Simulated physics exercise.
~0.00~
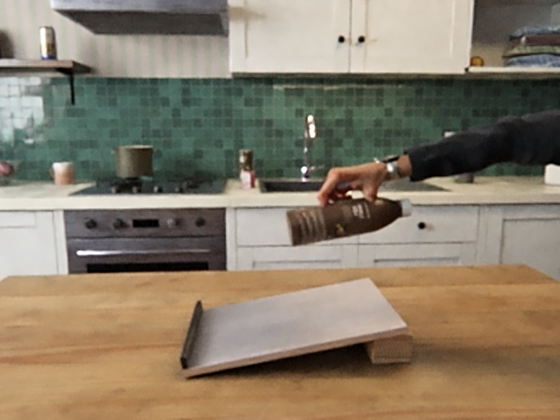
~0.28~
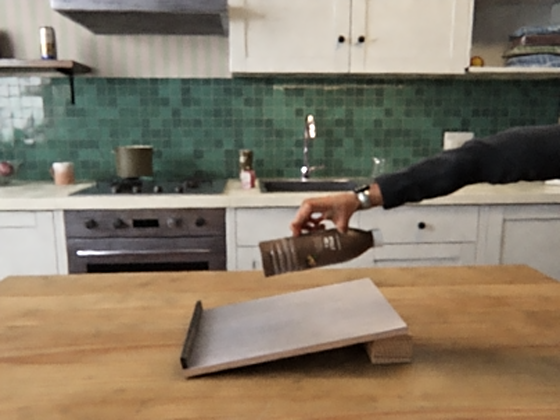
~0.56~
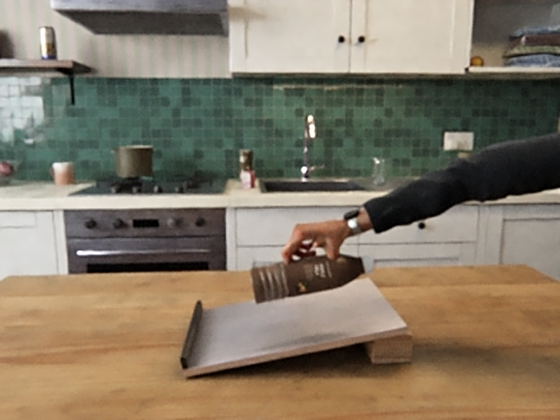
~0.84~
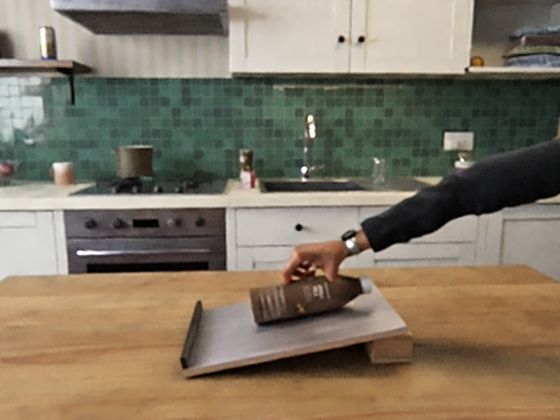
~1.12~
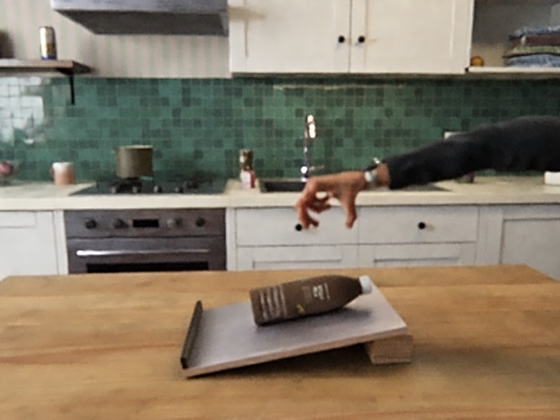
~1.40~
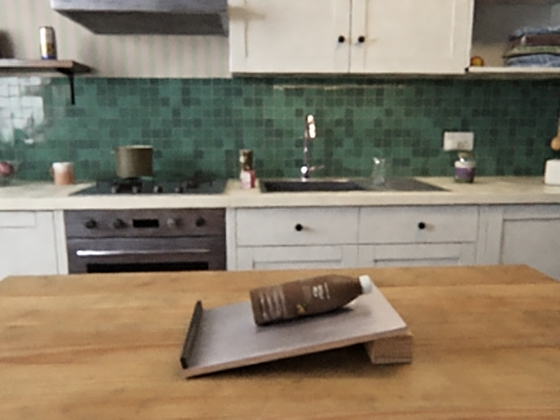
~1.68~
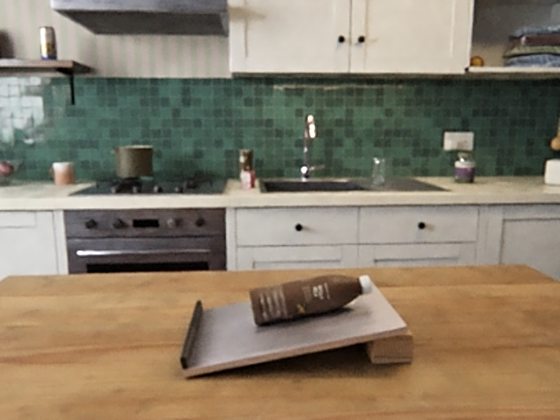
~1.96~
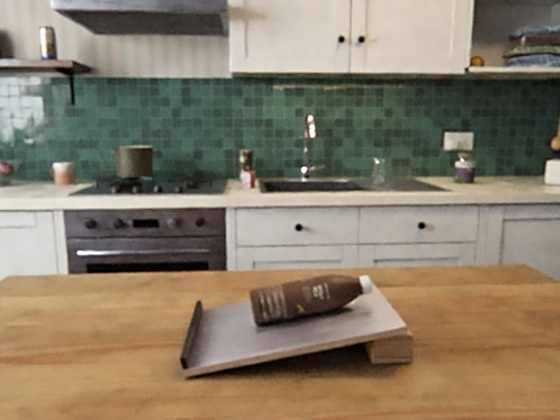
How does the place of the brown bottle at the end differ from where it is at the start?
At the start the brown bottle is held in the air above the board, while at the end it lies on the sloping board, lower and a little further to the left.
